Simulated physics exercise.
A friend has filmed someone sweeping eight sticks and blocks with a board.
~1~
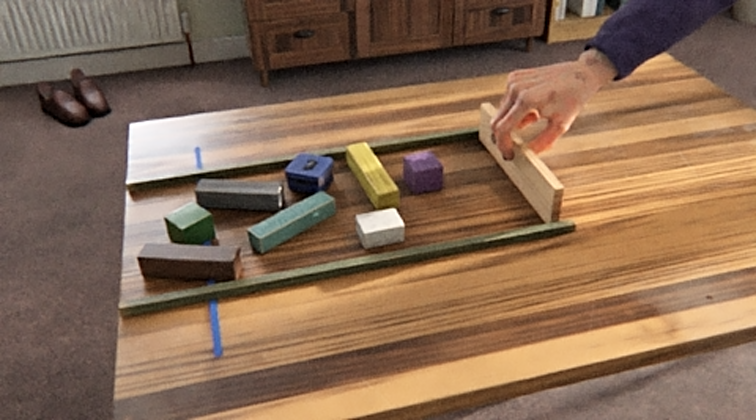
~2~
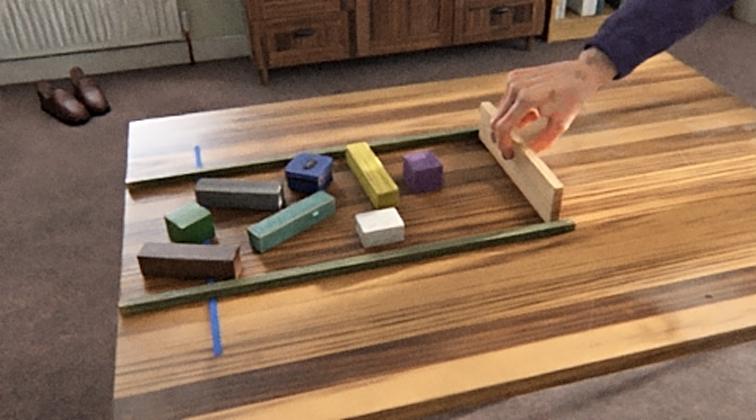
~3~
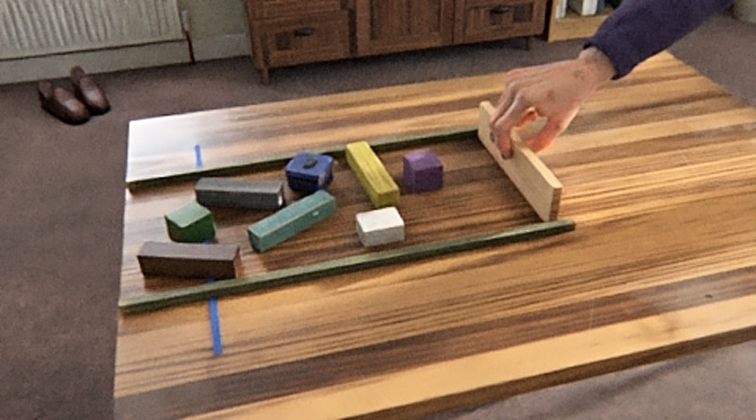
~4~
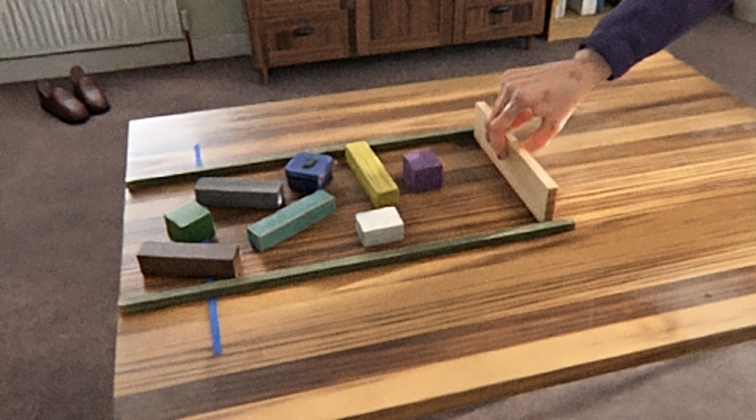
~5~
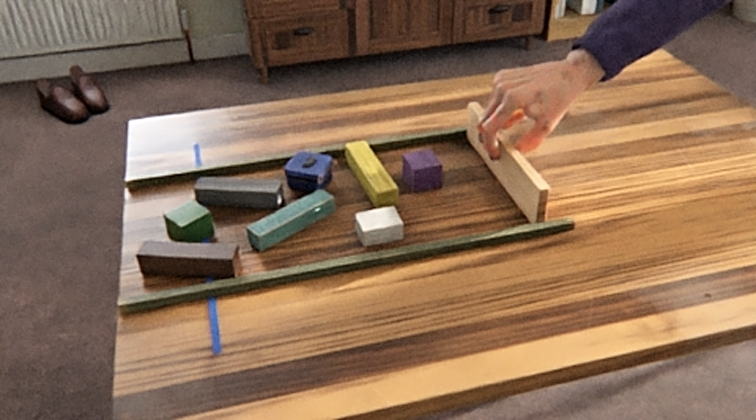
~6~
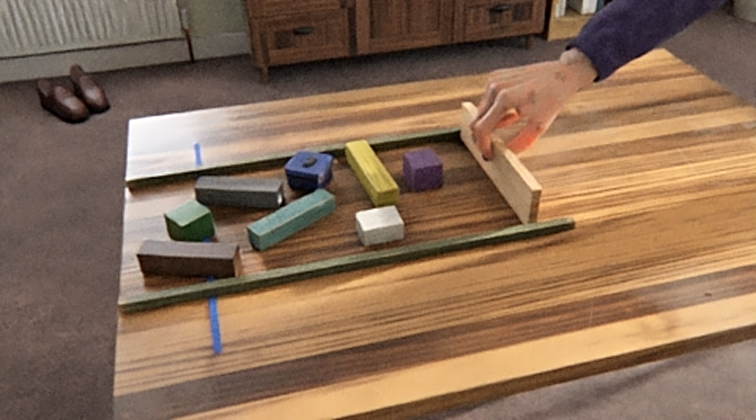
The footage shows a hand holding an upright wooden board at the right end of a green-edged lane on a striped table, then sliding it slightly left, while the colourful blocks and sticks in the lane stay still.
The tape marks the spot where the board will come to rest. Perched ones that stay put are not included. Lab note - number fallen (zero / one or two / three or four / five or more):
I expect only one or a pair of them will drop off.
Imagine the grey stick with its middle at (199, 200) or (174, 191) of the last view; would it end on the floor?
First place: It goes off the edge; second place: It goes off the edge.
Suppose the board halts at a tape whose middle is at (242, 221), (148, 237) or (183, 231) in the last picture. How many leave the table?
It would be 0, 6 and 4.
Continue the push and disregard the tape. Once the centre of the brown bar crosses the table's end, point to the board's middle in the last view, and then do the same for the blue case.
Its middle is around (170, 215) and around (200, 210).
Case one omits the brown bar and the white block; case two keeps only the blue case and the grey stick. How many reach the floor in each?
Result: 2, then 1.
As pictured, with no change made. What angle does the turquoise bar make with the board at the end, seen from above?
About 5°.
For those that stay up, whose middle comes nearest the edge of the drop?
It's the blue case that ends up nearest.
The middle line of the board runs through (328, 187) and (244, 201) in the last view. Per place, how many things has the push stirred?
At the first spot the count is 7, and at the second it is 8.
A little later, none off yet; brown bar at rest near (190, 259); green block at rest near (190, 224); grey stick at rest near (240, 192).
Next, none off yet; brown bar shifted a little near (175, 269); green block moving near (183, 224); grey stick shifted about its own width near (183, 195).
When it is over, the number that fall off is one or two; down, grey stick and green block.
